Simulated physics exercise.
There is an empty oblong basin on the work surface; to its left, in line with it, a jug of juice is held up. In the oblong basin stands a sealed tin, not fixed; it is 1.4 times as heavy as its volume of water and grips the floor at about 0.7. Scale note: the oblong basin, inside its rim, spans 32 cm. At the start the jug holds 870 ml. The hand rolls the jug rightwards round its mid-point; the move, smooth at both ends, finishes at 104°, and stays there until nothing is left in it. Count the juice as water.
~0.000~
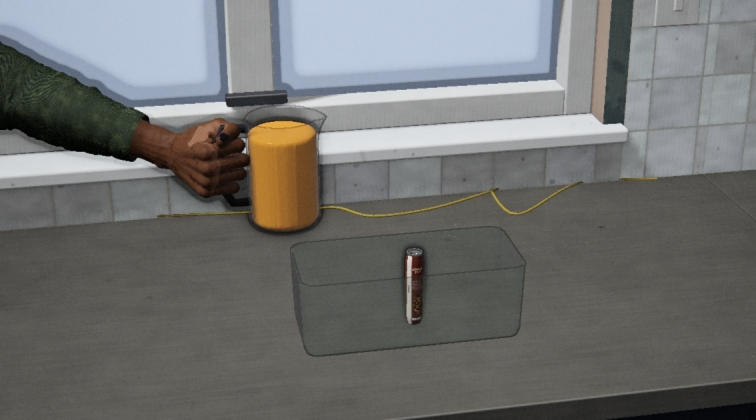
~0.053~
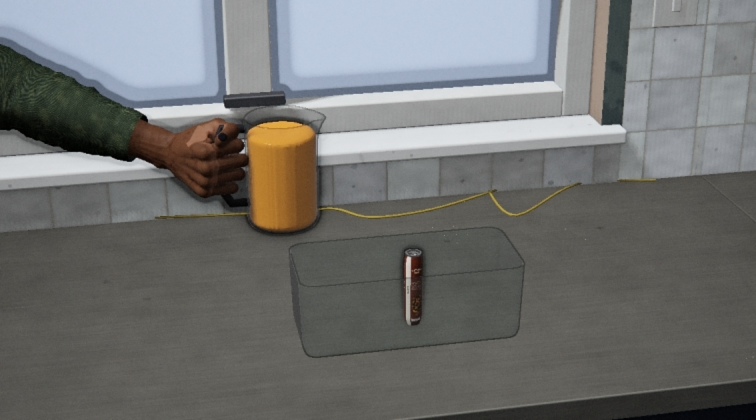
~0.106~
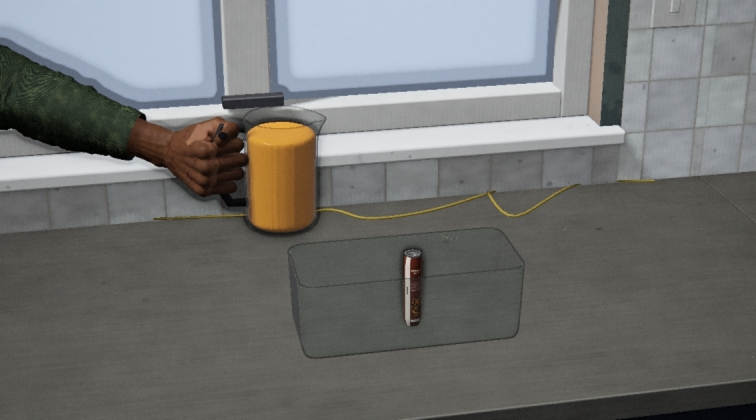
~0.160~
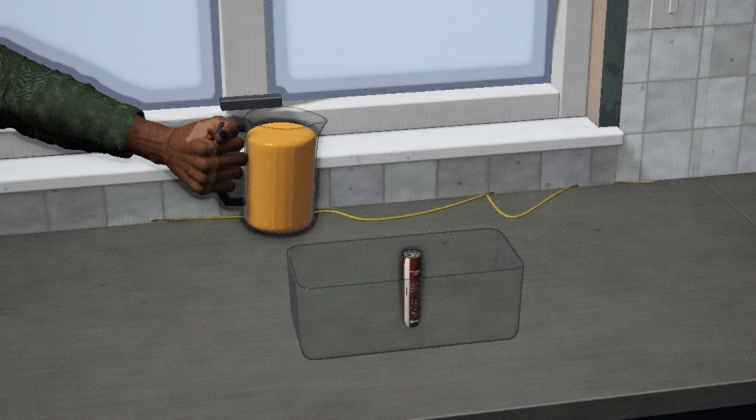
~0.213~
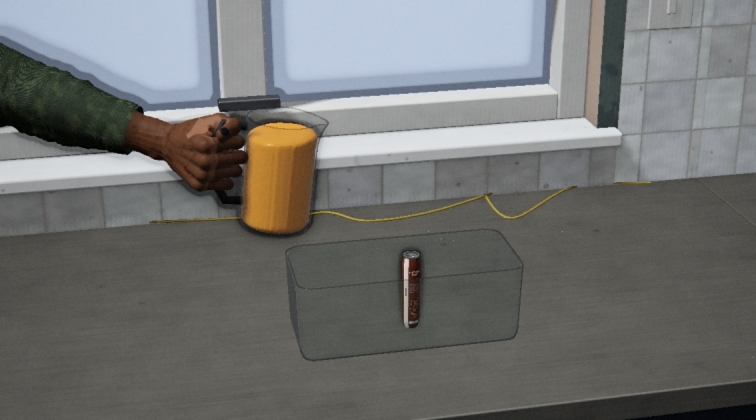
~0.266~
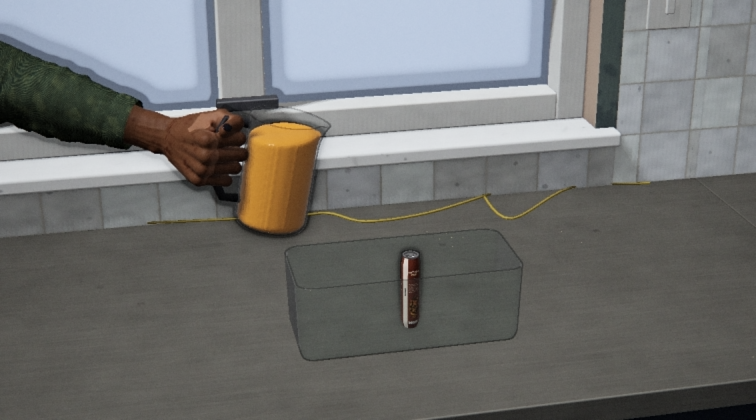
A hand holds a jug of orange juice and slowly tilts it slightly rightwards.
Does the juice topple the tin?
It tips over.
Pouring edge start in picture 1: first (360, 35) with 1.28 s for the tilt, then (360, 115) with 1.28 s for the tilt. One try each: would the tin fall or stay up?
First it remains upright; then it goes over.
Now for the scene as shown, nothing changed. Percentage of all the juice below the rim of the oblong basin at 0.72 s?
Roughly 1 percent of it.
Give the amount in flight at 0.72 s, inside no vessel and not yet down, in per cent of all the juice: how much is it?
9 %.
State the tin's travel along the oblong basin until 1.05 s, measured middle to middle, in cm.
Near 2 cm.
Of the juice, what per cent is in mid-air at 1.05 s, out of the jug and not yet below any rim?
Roughly 20 %.
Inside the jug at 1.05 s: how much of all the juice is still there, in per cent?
Around 48 in a hundred.
Then, 0.72 s in, the tilt is 62° and 90 per cent is still to pour; the tin stands where it began.
Then, 1.05 s in, the tilt is 96° and 48 per cent is still to pour; the tin leans 21°.
Then, 1.40 s in, the tilt is 104° and 8 per cent is still to pour; the tin lies on its side.
Then, 1.78 s in, the tilt is 104° and 0 per cent is still to pour; the tin lies on its side.
Finally, the tin lies on its side.
